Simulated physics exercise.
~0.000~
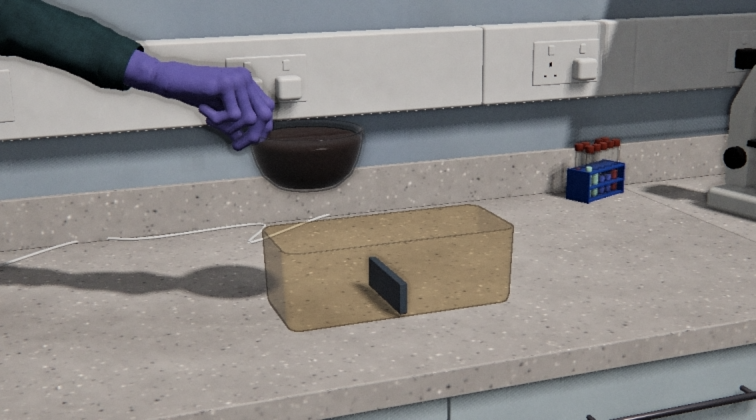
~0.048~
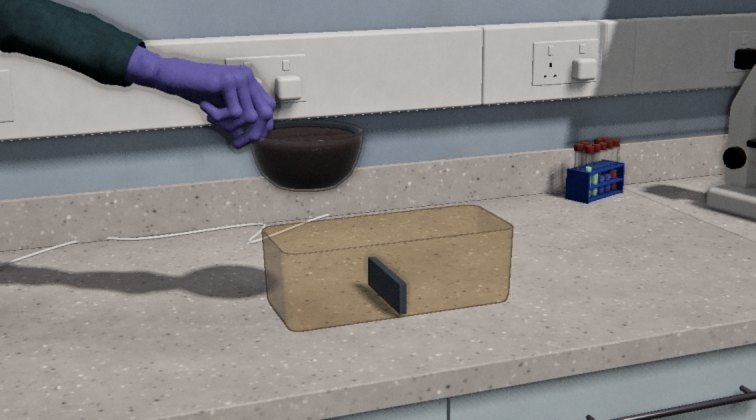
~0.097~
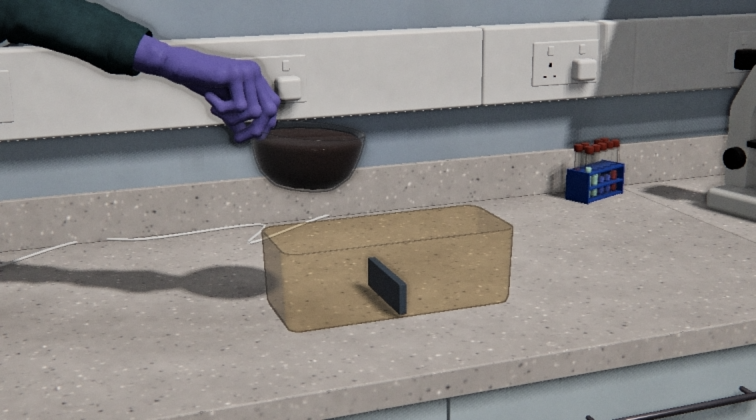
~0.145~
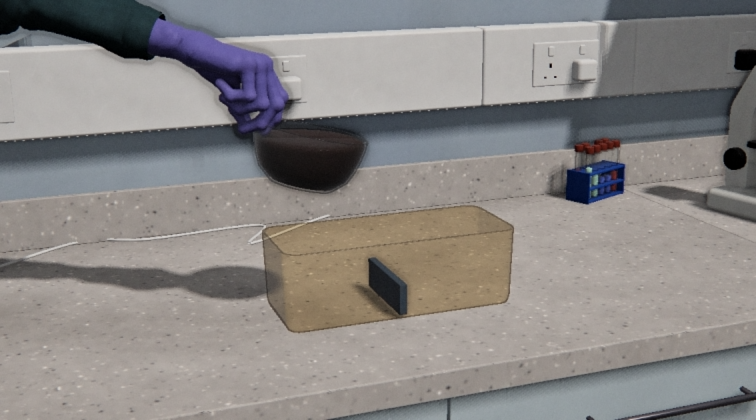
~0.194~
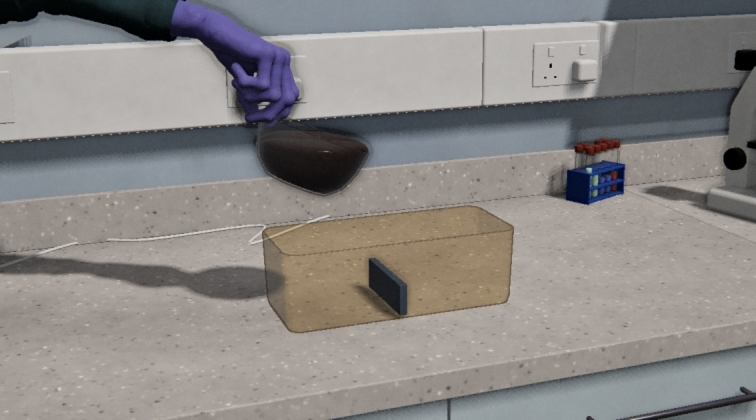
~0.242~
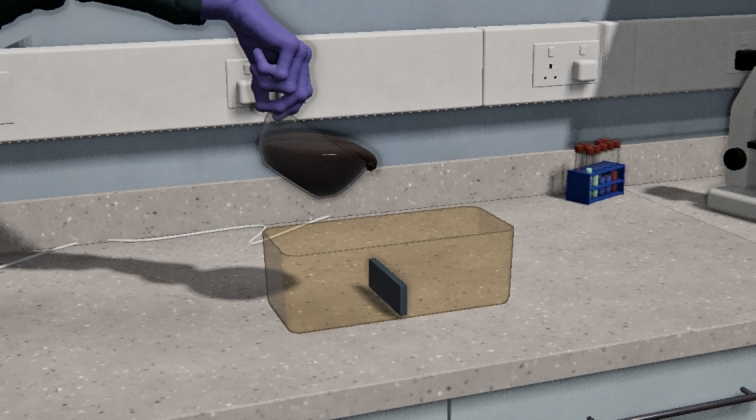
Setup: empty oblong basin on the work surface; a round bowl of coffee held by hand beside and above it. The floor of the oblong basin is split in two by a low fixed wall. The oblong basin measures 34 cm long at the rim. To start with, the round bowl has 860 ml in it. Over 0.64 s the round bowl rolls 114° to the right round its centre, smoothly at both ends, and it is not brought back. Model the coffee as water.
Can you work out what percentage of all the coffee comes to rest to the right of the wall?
I would put it at 48 per cent.
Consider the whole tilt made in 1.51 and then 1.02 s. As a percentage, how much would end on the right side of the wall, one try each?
Near 70 in a hundred on the first go and near 65 in a hundred on the second.
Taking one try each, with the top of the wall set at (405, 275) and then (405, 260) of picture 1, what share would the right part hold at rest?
Try 1: 40 %; try 2: 20 %.
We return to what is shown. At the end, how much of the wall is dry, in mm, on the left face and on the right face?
Left side: Around 26 mm. Right side: Around 26 mm.
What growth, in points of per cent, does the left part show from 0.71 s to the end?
Around 4 in a hundred.
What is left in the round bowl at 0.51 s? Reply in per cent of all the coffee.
10 %.
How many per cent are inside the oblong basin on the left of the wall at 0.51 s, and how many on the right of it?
Around 18 percent on the left and 46 on the right.
By 0.51 s the tilt is 103° and 11 per cent is still to pour, 19 is left of the wall and 46 right of it.
By 0.71 s the tilt is 114° and 0 per cent is still to pour, 44 is left of the wall and 45 right of it.
By 0.92 s the tilt is 114° and 0 per cent is still to pour, 48 is left of the wall and 49 right of it.
By 1.14 s the tilt is 114° and 0 per cent is still to pour, 48 is left of the wall and 48 right of it.
At rest 48 per cent lies left of the wall, 48 right of it and 3 outside.
